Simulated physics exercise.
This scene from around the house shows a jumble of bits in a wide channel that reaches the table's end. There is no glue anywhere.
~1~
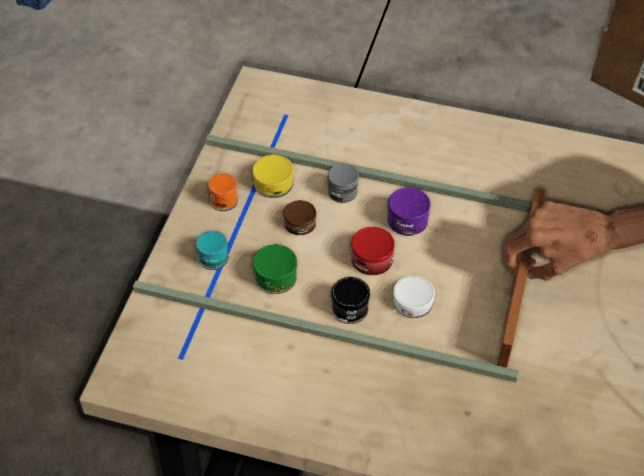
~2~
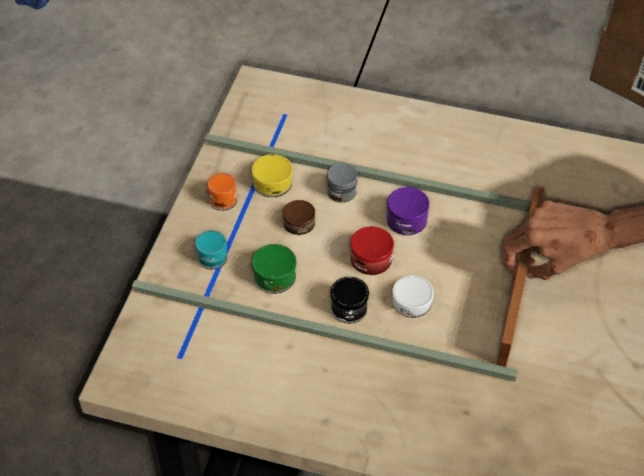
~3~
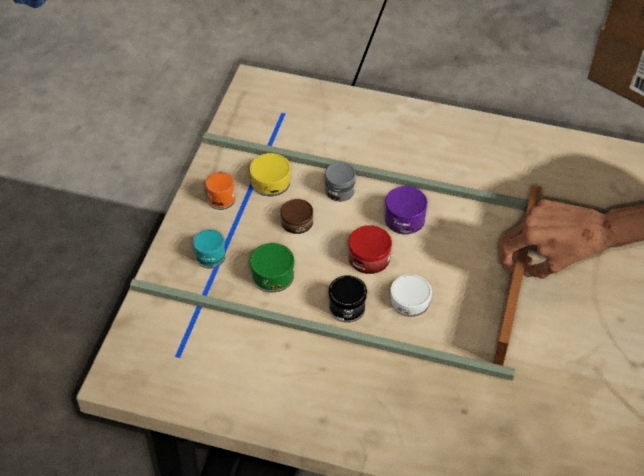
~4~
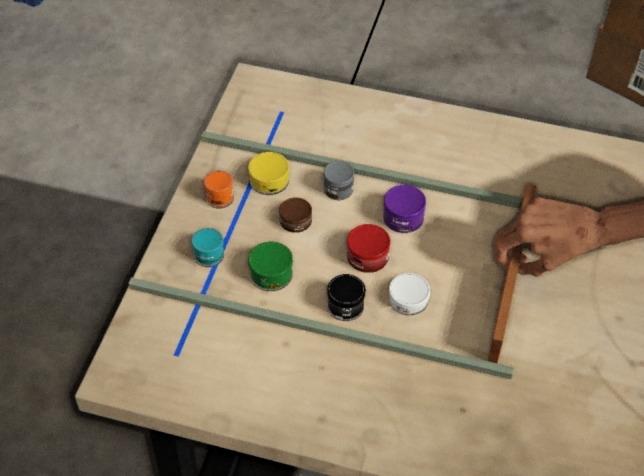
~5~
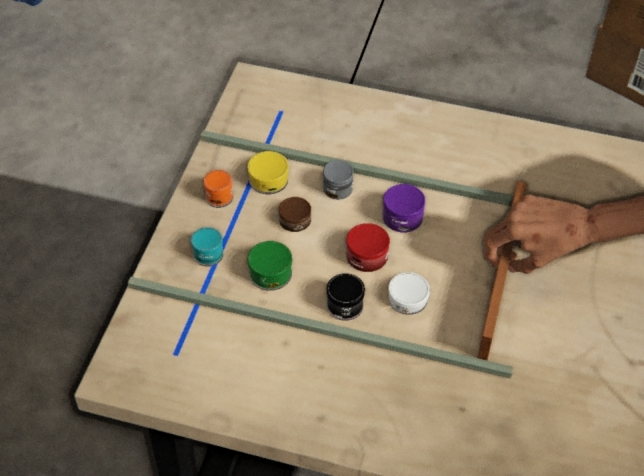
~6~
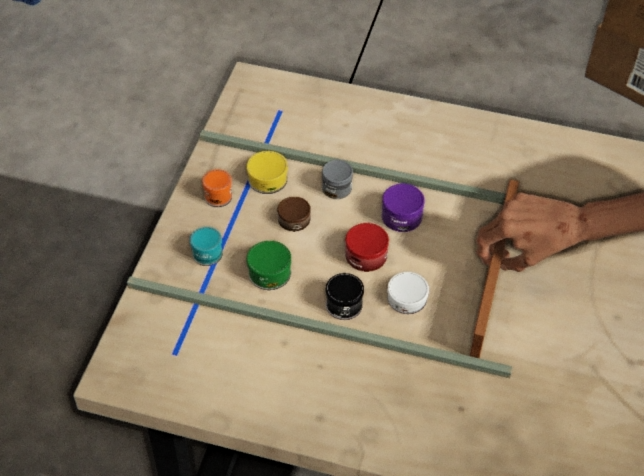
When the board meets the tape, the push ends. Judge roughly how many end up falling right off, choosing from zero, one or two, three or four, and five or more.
I expect one piece, maybe two, to go over the edge.
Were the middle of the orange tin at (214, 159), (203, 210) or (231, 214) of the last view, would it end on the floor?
One after another, it fails to stay; keeps its place; keeps its place.
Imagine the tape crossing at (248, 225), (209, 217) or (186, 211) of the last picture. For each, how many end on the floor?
Tallies in the order given: 0, 5, 5.
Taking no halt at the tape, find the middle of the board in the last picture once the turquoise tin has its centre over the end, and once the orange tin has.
The middle is at (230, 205) when it's the turquoise tin, and at (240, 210) when it's the orange tin.
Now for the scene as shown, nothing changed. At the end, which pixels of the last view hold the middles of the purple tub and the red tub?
I'd say approximately (228, 176) and then (212, 211).
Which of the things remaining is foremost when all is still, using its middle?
Foremost one: Turquoise tin.
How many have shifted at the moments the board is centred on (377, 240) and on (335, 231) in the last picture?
Counts: 4 and 7.
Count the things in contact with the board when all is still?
Well, it touches 5.
Soon after, none off yet; orange tin at rest near (218, 188); turquoise tin at rest near (207, 247); yellow pot at rest near (268, 172).
After that, none off yet; orange tin moving near (209, 185); turquoise tin displaced about its own width near (181, 238); yellow pot displaced about its own width near (242, 165).
In the end, the number that fall off is one or two; gone, orange tin.
